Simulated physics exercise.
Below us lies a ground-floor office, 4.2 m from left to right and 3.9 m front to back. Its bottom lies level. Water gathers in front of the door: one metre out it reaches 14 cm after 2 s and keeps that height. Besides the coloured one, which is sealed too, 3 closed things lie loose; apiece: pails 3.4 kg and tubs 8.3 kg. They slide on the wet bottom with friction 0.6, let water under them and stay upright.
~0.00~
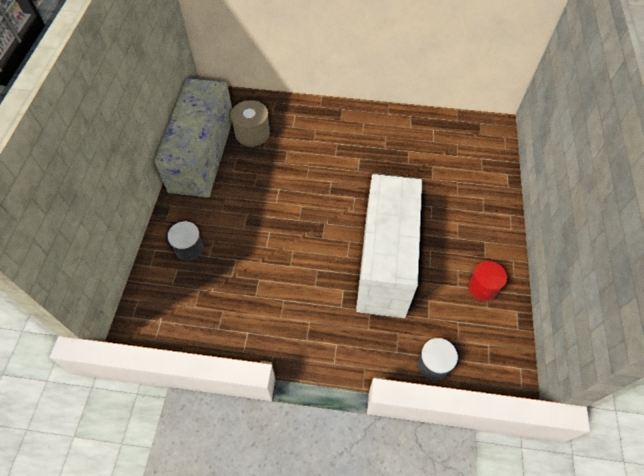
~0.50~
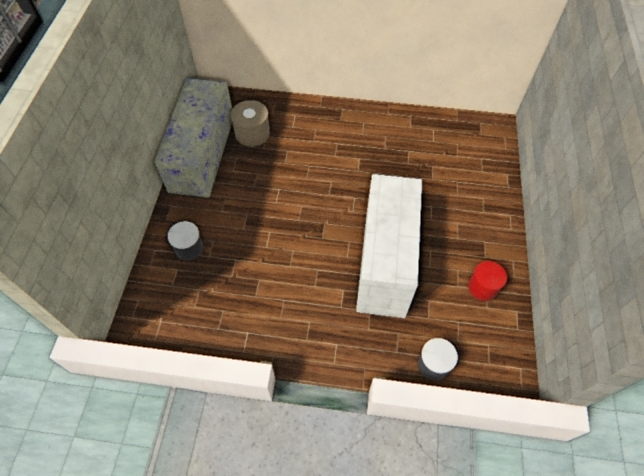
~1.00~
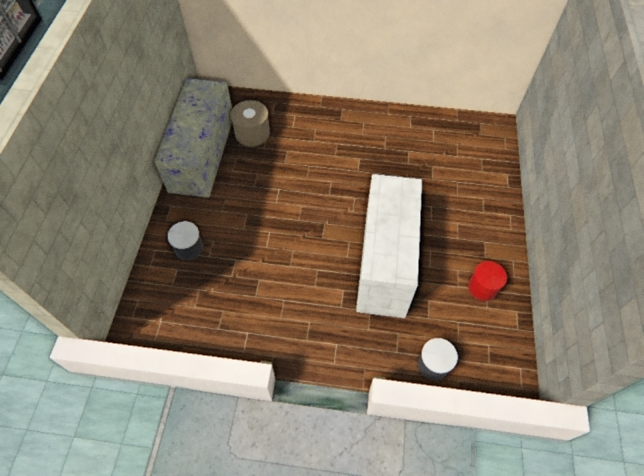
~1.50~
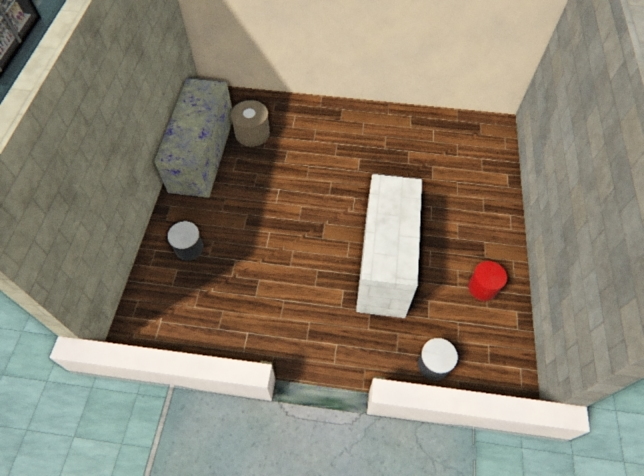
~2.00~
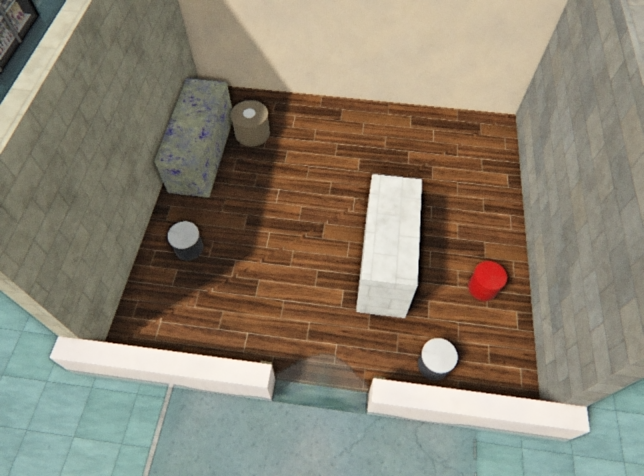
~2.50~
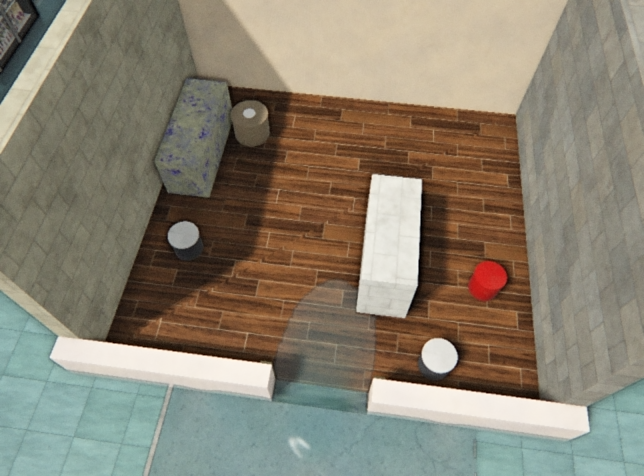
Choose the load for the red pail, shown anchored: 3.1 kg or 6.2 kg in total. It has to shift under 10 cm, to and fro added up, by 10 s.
Verdict: The smaller load will do.
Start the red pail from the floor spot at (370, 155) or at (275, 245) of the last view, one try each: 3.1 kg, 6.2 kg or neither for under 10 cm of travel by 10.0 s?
In turn: Either load holds; only the larger holds.
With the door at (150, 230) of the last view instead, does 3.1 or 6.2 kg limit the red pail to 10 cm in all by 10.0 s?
In that case the smaller load will do.
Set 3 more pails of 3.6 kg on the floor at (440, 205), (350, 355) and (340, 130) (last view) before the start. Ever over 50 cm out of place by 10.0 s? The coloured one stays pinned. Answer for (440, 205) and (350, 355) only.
In turn: Short of it, over.
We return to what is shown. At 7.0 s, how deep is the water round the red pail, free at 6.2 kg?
Roughly 2 cm.
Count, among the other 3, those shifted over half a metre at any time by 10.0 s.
0 of them.
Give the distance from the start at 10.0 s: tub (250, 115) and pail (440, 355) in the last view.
In turn: 10 cm, 20 cm.
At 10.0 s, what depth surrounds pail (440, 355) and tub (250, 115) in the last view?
About 5 and 6 cm.
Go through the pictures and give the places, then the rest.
In the first picture, the red pail at (491, 275), on the bottom; water covers 0.0 m2; 0 of 4 have shifted.
In the second picture, the red pail at (491, 275), on the bottom; 0.0 m2 under water; 0 of 4 have shifted.
In the third picture, the red pail at (491, 275), on the bottom; water covers 0.0 m2; 0 of 4 have shifted.
In the fourth picture, the red pail at (491, 275) rests on the ground; water covers 0.0 m2; 0 of 4 have shifted.
In the fifth picture, the red pail at (491, 275) rests on the ground; 0.2 m2 under water; 0 of 4 have shifted.
In the sixth picture, the red pail at (491, 275) rests on the ground; water covers 0.8 m2; 0 of 4 have shifted.
After 3.5 s the red pail would be 0 cm from its start with 3.1 kg and 0 cm from its start with 6.2 kg; 0 cm of water round it then.
After 4.5 s the red pail would be 0 cm from its start with 3.1 kg and 0 cm from its start with 6.2 kg; 1 cm of water round it then.
After 7.0 s the red pail would be 0 cm from its start with 3.1 kg and 0 cm from its start with 6.2 kg; 2 cm of water round it then.
After 10.0 s the red pail would be 0 cm from its start with 3.1 kg and 0 cm from its start with 6.2 kg; 2 cm of water round it then.
